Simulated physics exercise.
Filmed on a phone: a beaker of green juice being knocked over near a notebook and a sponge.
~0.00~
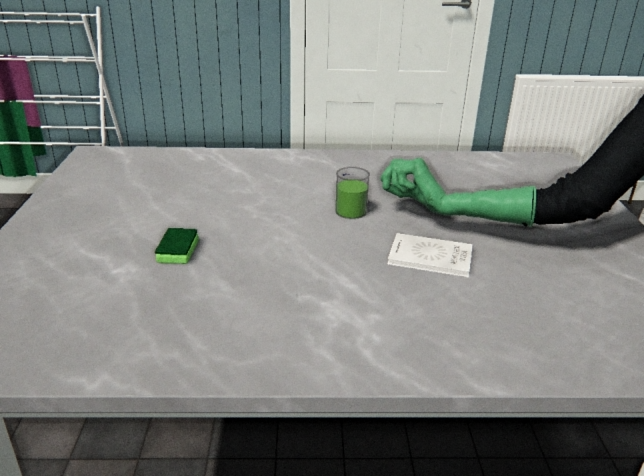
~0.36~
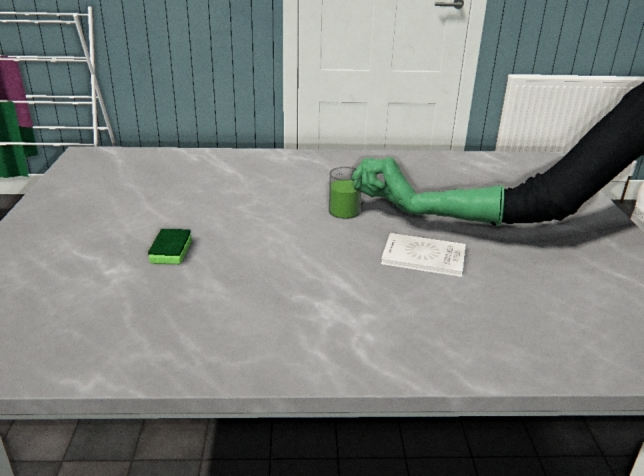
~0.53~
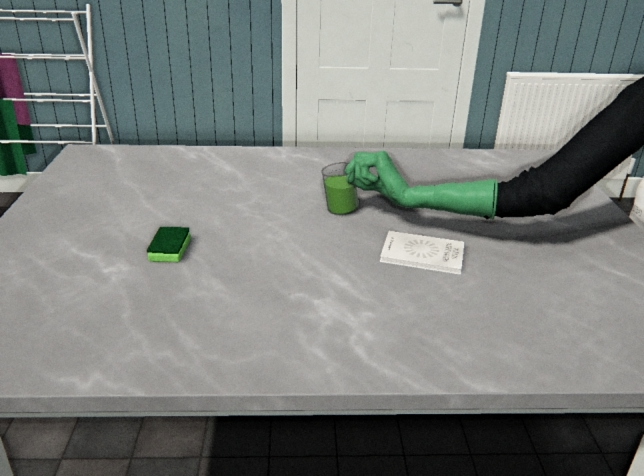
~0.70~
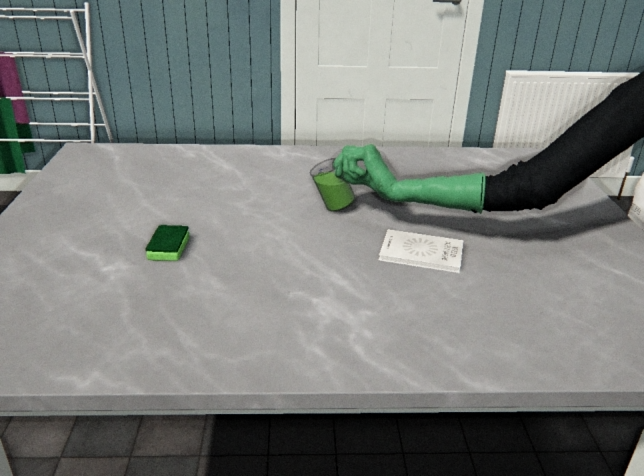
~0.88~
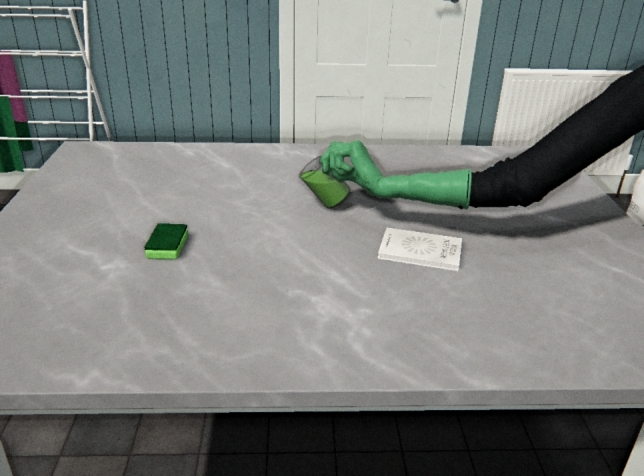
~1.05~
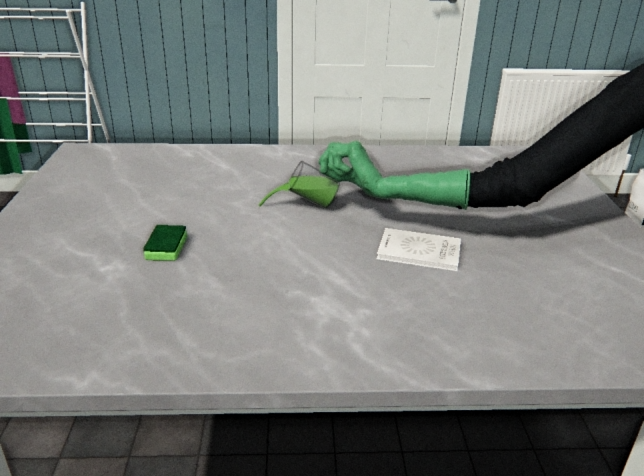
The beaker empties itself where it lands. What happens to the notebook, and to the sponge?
The notebook remains untouched and the sponge ends up in the puddle.
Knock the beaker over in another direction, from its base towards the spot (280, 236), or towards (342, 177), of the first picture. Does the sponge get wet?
In the first try it gets wet; in the second it stays dry.
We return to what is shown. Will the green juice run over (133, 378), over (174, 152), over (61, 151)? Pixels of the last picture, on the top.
One: Untouched. Two: Untouched. Three: Not reached.
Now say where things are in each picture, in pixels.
In the first picture, it stands upright; beaker (352, 192) about two thirds full; notebook (431, 251); sponge (177, 240).
The second picture shows the hand pushes it; beaker about two thirds full, surface at (346, 187).
The third picture shows the hand pushes it; beaker (341, 188) about two thirds full; sponge (168, 238).
The fourth picture shows the hand pushes it; beaker (333, 184) tipped 25°; notebook (422, 247).
The fifth picture shows the hand pushes it; beaker (325, 182) tipped 40°.
In the sixth picture, it is falling; beaker (313, 185) tipped 60°; notebook (420, 246); sponge (165, 236).
After 1.6 s, the puddle covers about as much as a tray; the notebook is dry; the sponge is wet.
After 2.3 s, the puddle covers about as much as a big tray; the notebook is dry; the sponge is wet.
After 3.6 s, the puddle covers about as much as a big tray; the notebook is dry; the sponge is wet.
